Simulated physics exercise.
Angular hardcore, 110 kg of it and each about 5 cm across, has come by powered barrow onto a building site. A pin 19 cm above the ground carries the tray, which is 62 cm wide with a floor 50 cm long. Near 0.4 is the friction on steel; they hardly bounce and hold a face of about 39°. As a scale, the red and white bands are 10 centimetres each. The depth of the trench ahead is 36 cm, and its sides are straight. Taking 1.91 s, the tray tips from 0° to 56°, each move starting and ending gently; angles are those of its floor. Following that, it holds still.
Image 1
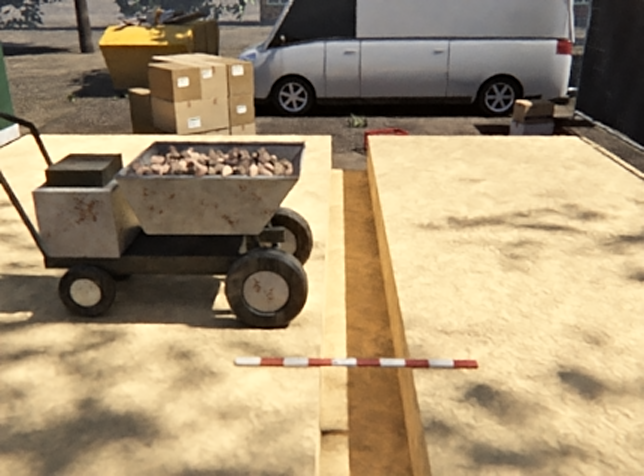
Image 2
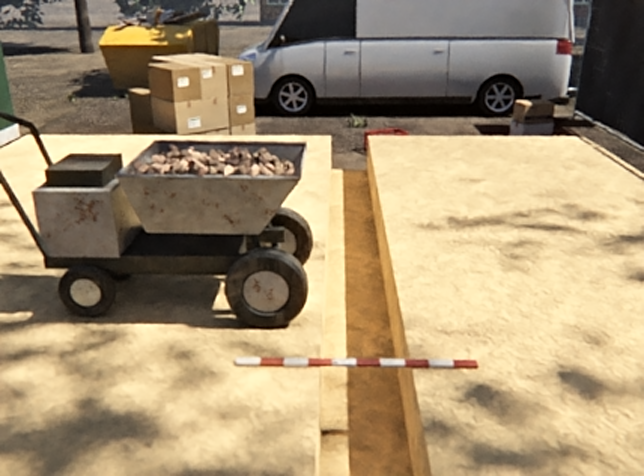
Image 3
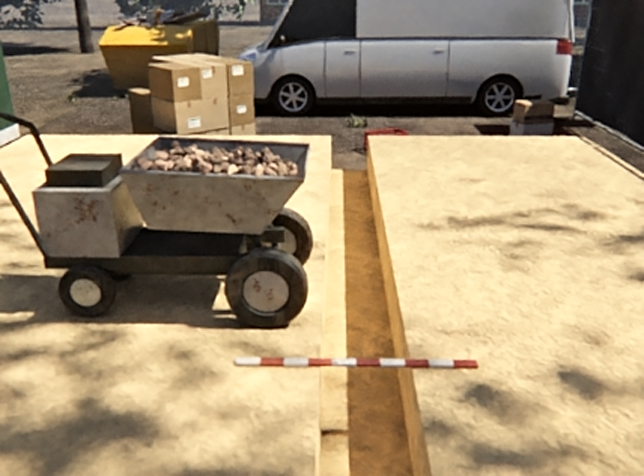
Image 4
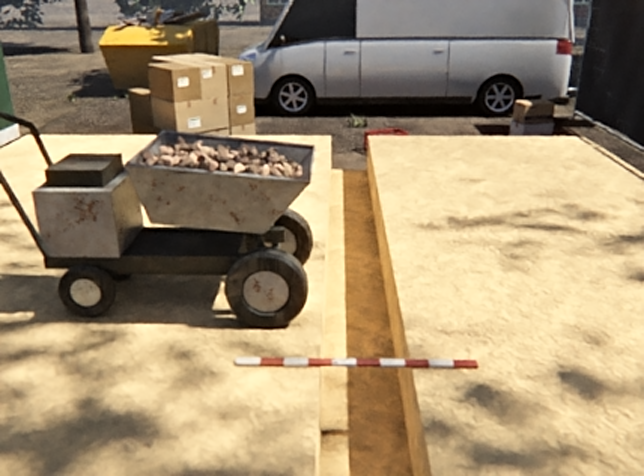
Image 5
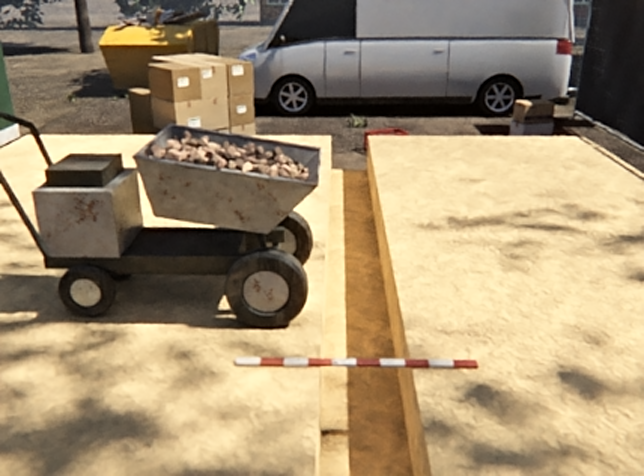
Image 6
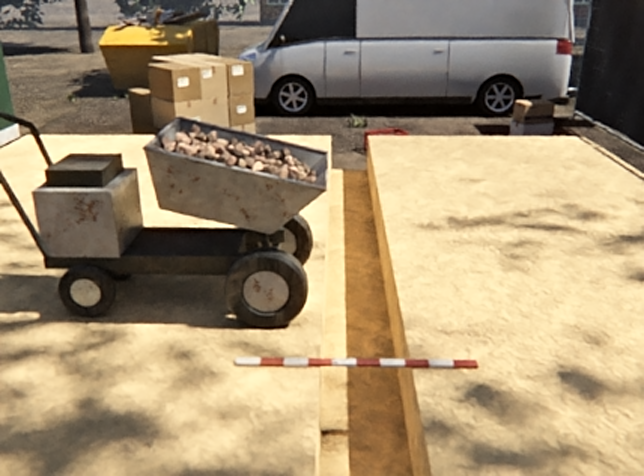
A powered barrow loaded with angular stones stood to the left of a narrow trench on a building site, and its metal tray slowly tilted down toward the right as its back end rose.
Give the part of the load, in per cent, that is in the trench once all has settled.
Close to 5 in a hundred.
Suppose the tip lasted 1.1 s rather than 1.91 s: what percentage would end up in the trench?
Trench share: Approx. 5%.
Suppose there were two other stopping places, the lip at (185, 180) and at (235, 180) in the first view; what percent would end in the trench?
Around 5 and then 15 percent.
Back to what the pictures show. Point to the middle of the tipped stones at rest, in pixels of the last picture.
Somewhere around (409, 294) in the last picture.
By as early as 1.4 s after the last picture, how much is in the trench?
About 0 per cent by then.
Then, 0.8 s after the last picture the floor is at 47°, 100 % in the tray; the foremost stones are at (366, 219).
Then, 1.4 s after the last picture the floor is at 56°, 96 % in the tray, 2 % in the trench, 2 % past the trench; the foremost stones are at (418, 280).
Then, 1.8 s after the last picture the floor is at 56°, 92 % in the tray, 3 % in the trench, 5 % past the trench; the foremost stones are at (458, 298).
Then, 3.7 s after the last picture the floor is at 56°, 86 % in the tray, 5 % in the trench, 8 % past the trench; the foremost stones are at (474, 300).
